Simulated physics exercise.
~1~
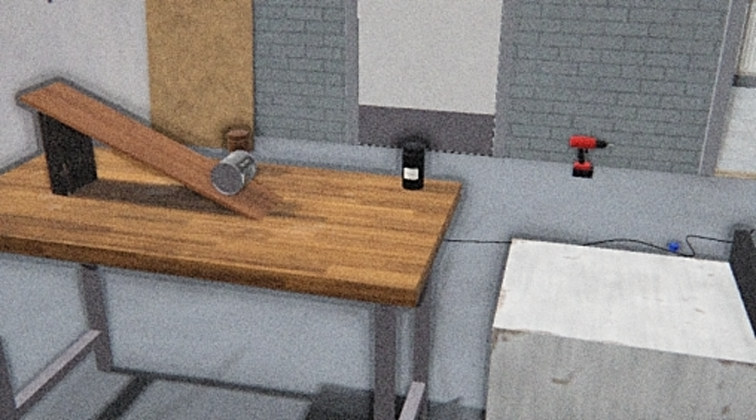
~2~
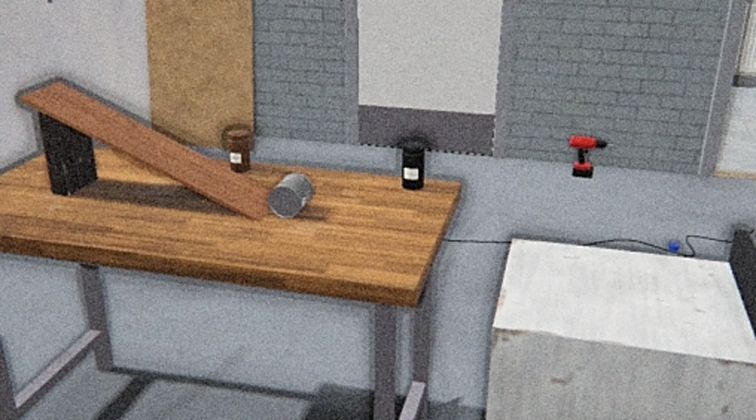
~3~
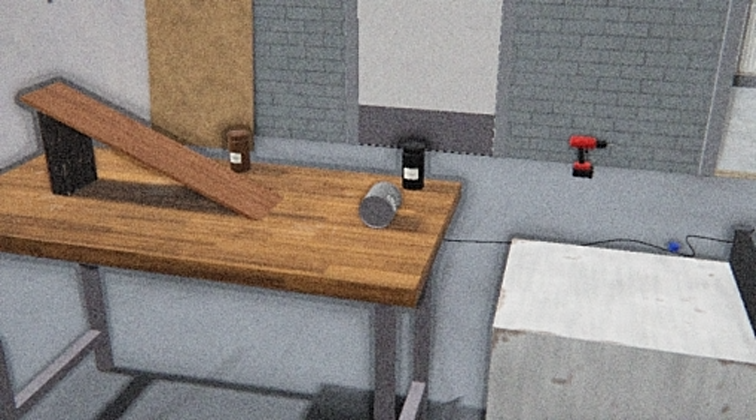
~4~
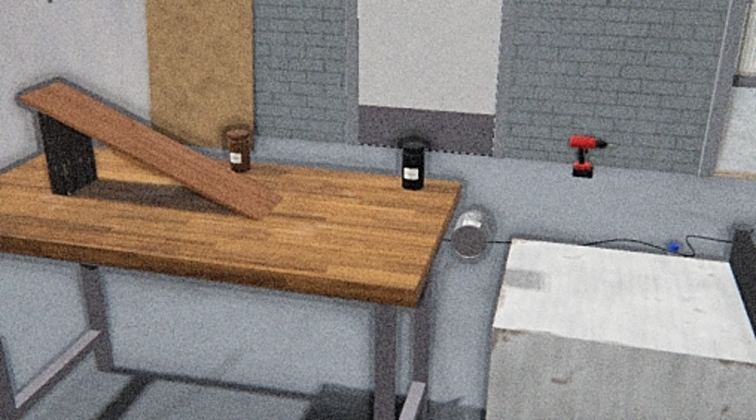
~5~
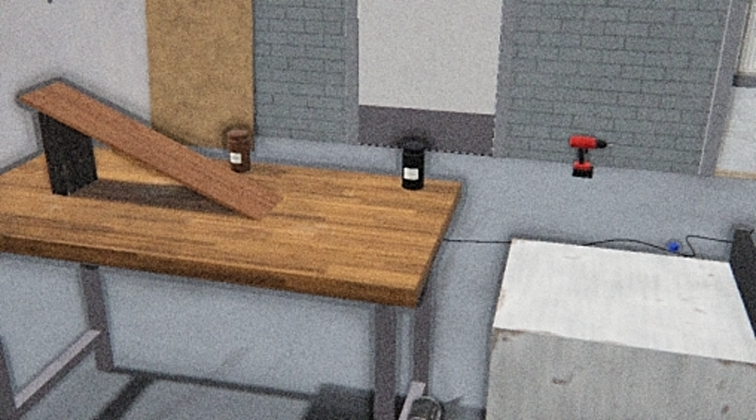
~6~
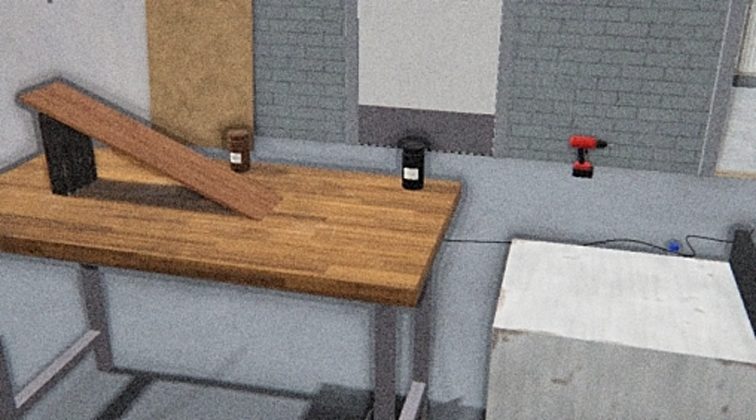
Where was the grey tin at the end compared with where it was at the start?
At the start it was on the lower part of the wooden ramp on the table. By the end it was down in the gap, well below the tabletop and almost entirely out of sight.
In a workshop, a grey tin rolled down a wooden ramp and across the table past two jars, then went off the right edge. It failed to reach the pale cabinet and dropped into the gap, while both jars stayed standing.
